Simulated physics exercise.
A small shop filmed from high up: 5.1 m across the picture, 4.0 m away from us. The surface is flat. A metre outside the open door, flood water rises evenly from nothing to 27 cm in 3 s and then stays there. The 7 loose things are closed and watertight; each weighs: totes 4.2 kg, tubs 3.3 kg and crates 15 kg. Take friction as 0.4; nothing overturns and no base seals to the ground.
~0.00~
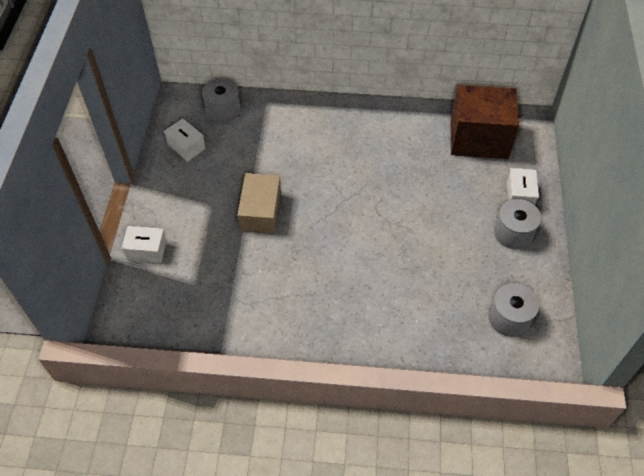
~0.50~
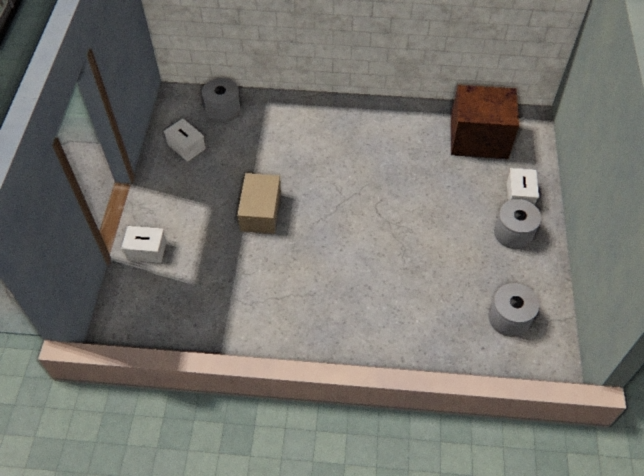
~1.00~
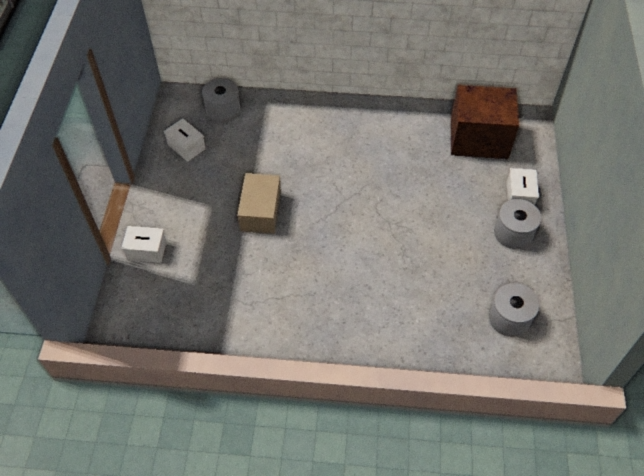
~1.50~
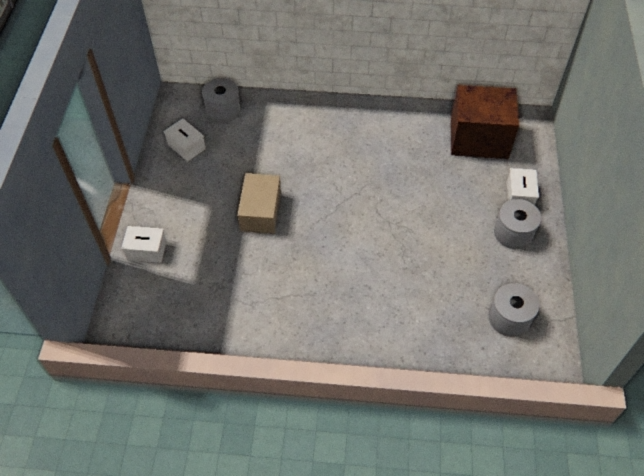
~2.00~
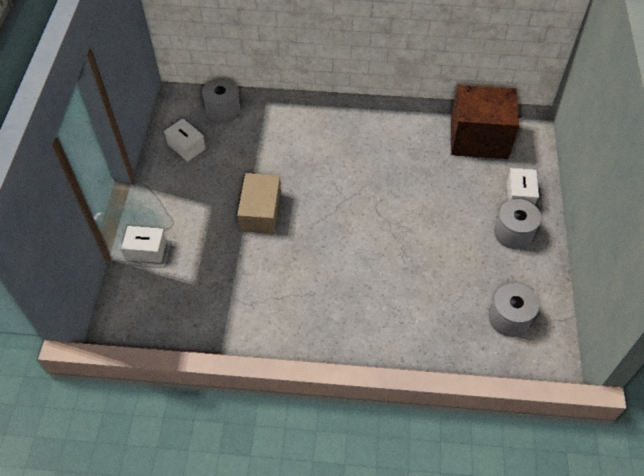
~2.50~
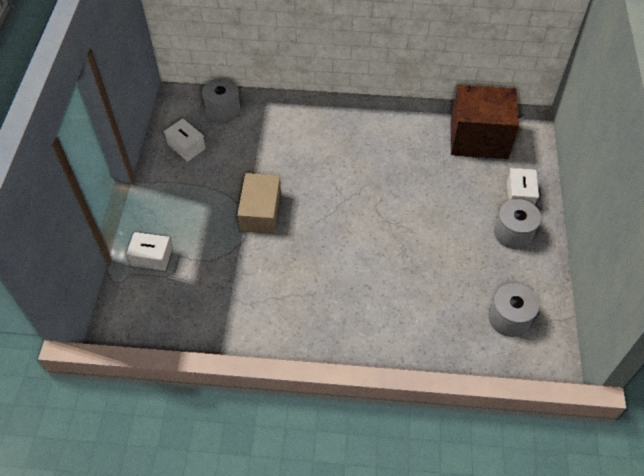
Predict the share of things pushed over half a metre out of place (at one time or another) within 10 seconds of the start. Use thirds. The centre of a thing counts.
Share: From one to two thirds.
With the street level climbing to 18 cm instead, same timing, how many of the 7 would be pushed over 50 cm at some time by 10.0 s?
In that case 3 of them.
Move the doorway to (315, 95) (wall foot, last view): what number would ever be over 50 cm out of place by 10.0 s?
In that case 5 of them.
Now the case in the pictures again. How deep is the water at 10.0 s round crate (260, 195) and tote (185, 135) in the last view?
About 13 and 3 cm.
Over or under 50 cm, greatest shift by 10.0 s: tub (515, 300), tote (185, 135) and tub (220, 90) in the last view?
In turn: Past it, under, short of it.
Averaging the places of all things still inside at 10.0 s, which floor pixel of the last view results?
Around (370, 199).
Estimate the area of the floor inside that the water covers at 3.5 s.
Some 6.0 m2.
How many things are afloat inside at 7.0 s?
At that moment 4.
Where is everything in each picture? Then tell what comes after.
In the first frame, a tote at (143, 239) rests on the ground; a tub at (520, 215), on the bottom; water covers 0.0 m2; 0 of 7 have shifted.
In the second frame, a tote at (143, 239), on the bottom; a tub at (520, 215) rests on the ground; 0.0 m2 under water; 0 of 7 have shifted.
In the third frame, a tote at (143, 239) rests on the ground; a tub at (520, 215), on the bottom; water covers 0.0 m2; 0 of 7 have shifted.
In the fourth frame, a tote at (143, 239) rests on the ground; a tub at (520, 215), on the bottom; water covers 0.0 m2; 0 of 7 have shifted.
In the fifth frame, a tote at (143, 239), on the bottom; a tub at (520, 215), on the bottom; water covers 0.4 m2; 0 of 7 have shifted.
In the sixth frame, a tote at (148, 246) rests on the ground, 12 cm from its start; a tub at (520, 215) rests on the ground; water covers 1.3 m2; 1 of 7 have shifted.
After 3.5 s 1 of 7 are over 50 cm from their spots; 0 afloat.
After 4.5 s 2 of 7 are over 50 cm from their spots; 0 afloat.
After 7.0 s 2 of 7 are over 50 cm from their spots; 4 afloat.
After 10.0 s 4 of 7 are over 50 cm from their spots, and 4 have been at some point; 5 afloat.
